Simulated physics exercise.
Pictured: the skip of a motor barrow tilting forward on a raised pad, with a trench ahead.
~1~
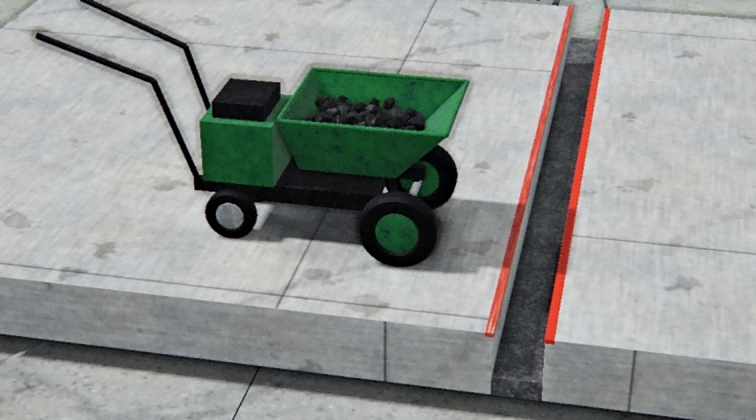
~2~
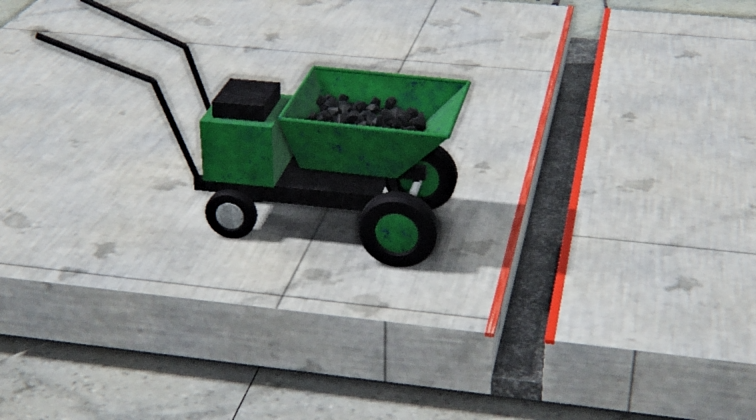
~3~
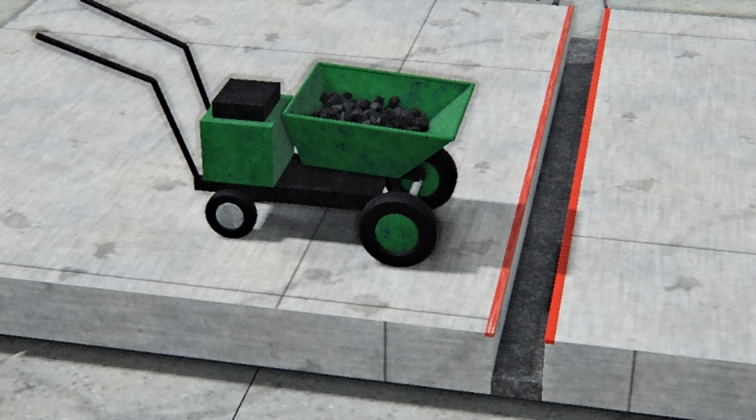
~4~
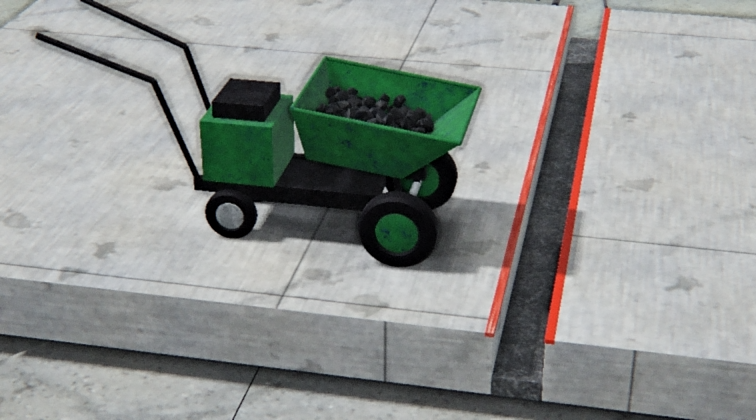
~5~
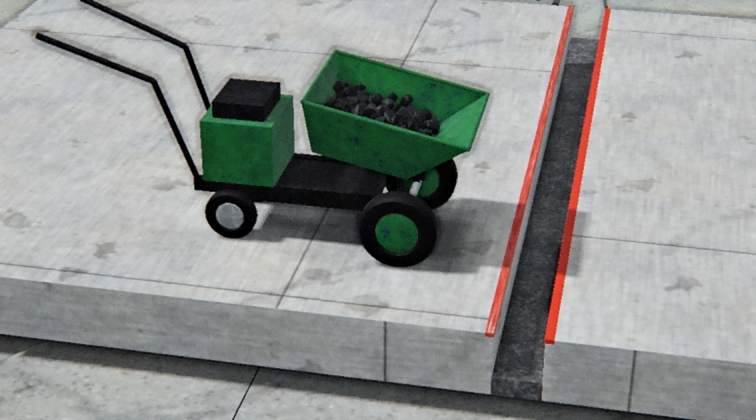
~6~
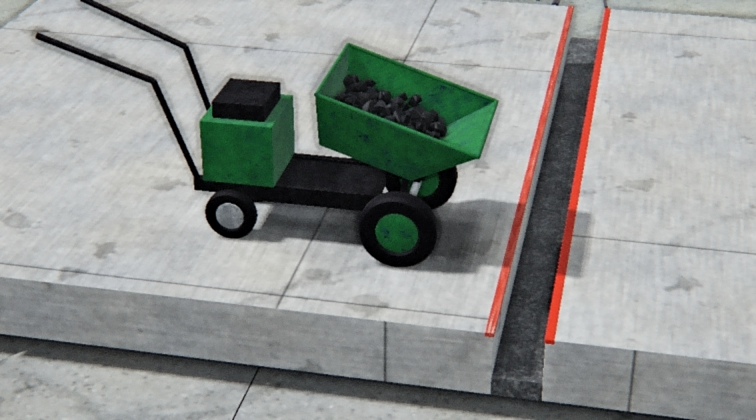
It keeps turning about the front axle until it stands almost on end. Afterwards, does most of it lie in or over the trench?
The load ends chiefly in the trench.
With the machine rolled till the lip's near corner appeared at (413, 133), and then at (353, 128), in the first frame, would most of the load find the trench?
Respectively: The bigger portion, a smaller portion.
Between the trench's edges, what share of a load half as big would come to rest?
Around 100 %.
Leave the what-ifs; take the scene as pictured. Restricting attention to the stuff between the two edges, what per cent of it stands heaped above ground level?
My estimate would be close to 0 per cent.
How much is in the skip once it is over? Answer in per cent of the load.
About 0 in a hundred.
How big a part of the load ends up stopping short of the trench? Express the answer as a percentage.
My estimate is around 0 percent.
Just after the last frame, skip tipped steeply; every one in the skip.
A moment on, skip tipped steeply; the larger part in the skip; about a tenth in or heaped over the trench; just a few beyond it; just a few falling.
Further on, skip tipped right over; just a few in the skip; the larger part in or heaped over the trench; about a tenth beyond it.
When it is over, skip tipped right over; the larger part in or heaped over the trench; about a tenth beyond it.
